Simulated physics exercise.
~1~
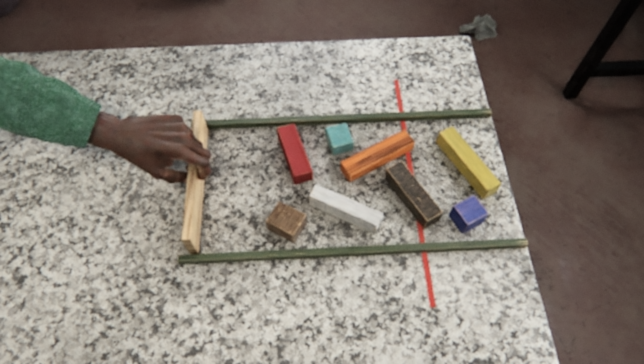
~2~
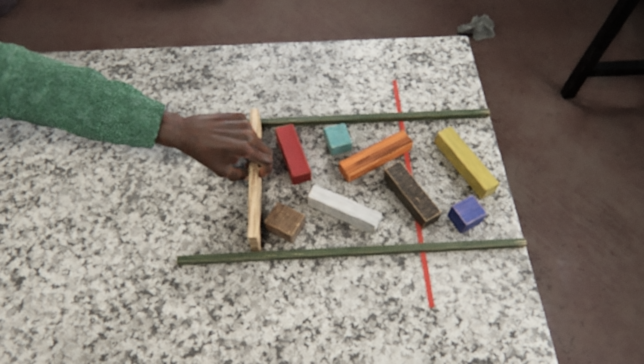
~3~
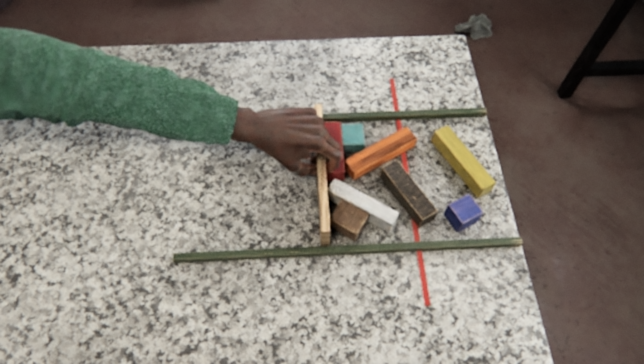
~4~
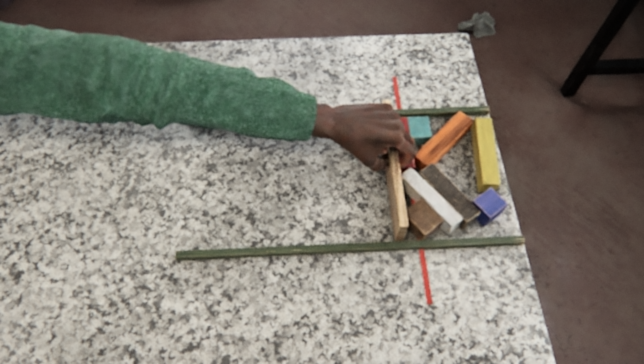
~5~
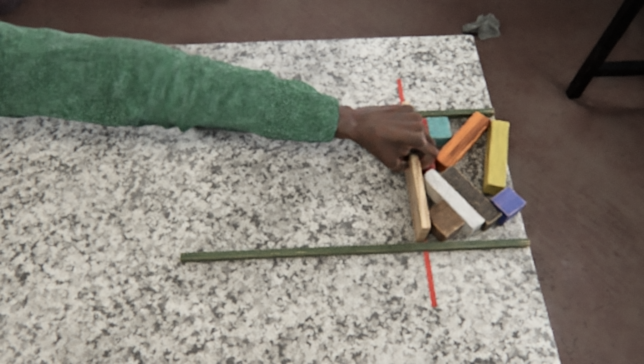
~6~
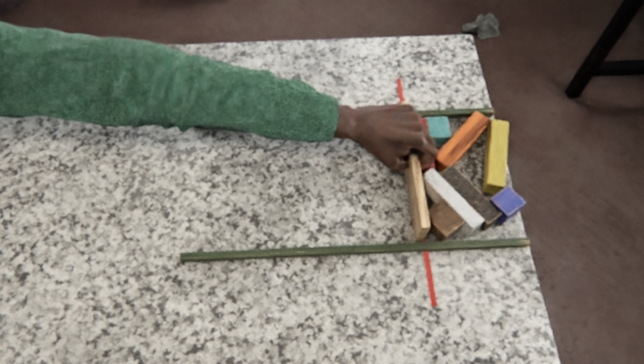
A hand slides a wooden board rightward, bunching colourful blocks near the table's edge.
